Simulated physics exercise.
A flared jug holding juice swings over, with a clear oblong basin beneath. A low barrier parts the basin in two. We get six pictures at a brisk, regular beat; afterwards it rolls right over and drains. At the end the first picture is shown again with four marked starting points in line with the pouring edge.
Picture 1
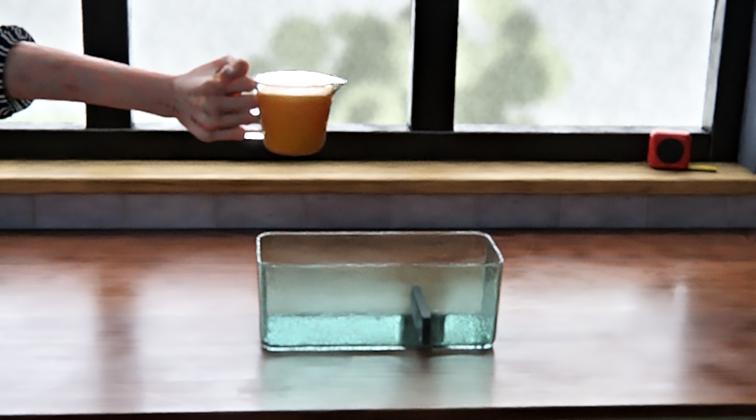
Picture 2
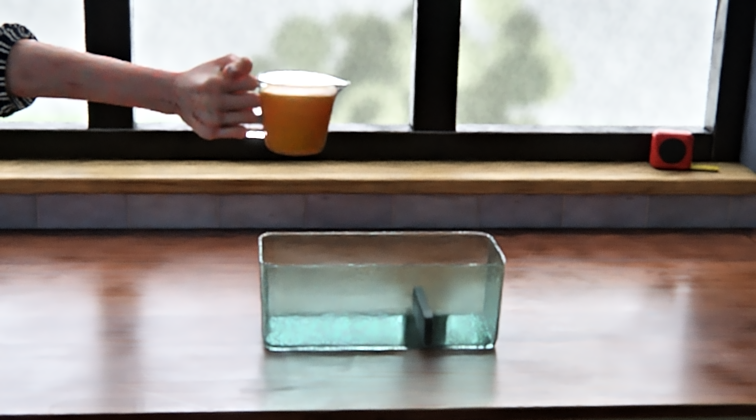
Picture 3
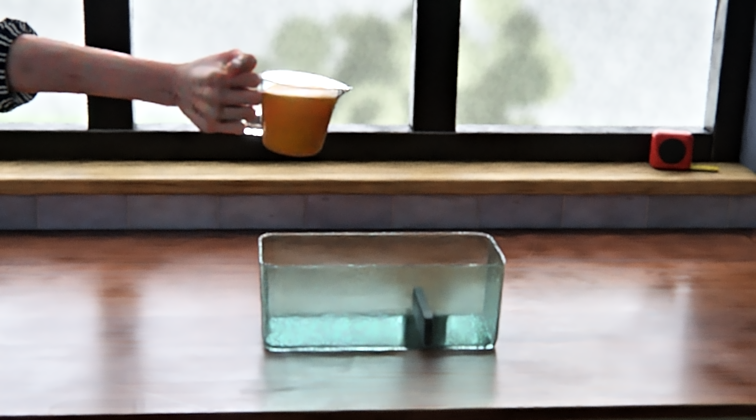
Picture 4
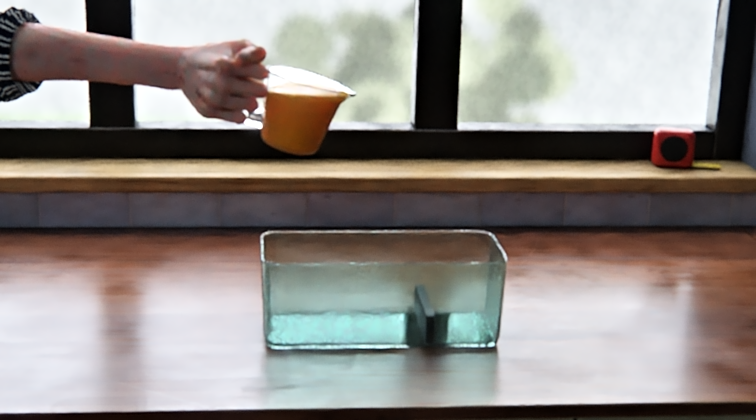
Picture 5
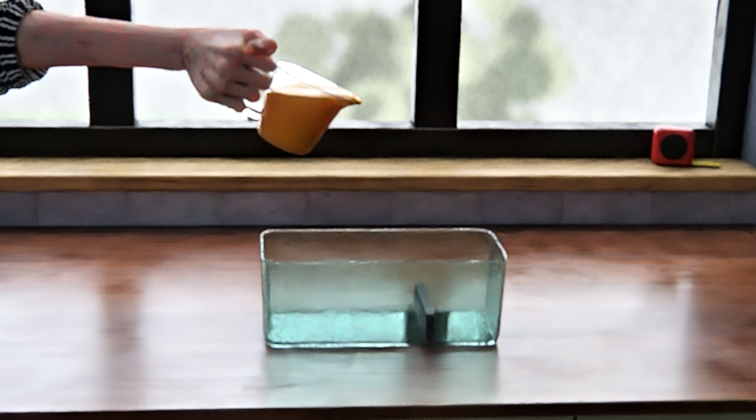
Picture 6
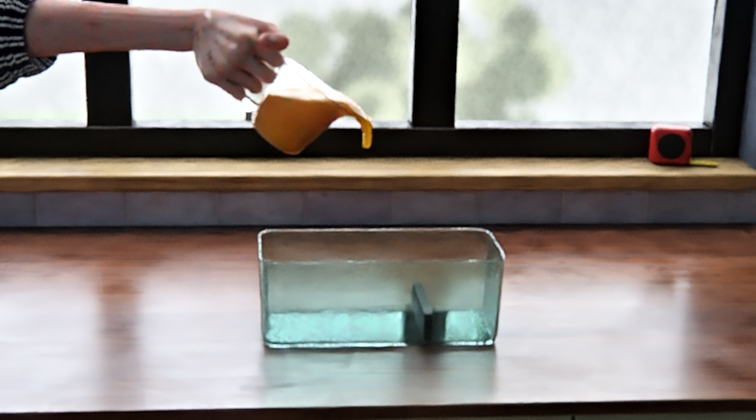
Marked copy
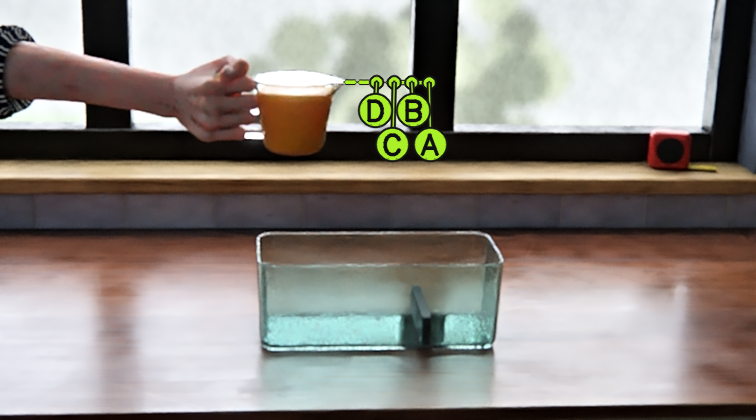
A hand held a clear jug of orange juice above a glass basin with a low barrier inside, then gradually tilted it to the right until juice ran over the lip in a short stream.
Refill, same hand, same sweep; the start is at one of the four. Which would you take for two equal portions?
I would pick dot D.
On the marked copy, A at (429, 82); B at (411, 82); C at (394, 82); D at (376, 82).
With A, about 31 % ends left of the wall and 67 % right of it; 3 % is lost outside.
With B, about 22 % ends left of the wall and 75 % right of it; 3 % is lost outside.
With C, about 24 % ends left of the wall and 74 % right of it.
With D, about 50 % ends left of the wall and 48 % right of it.
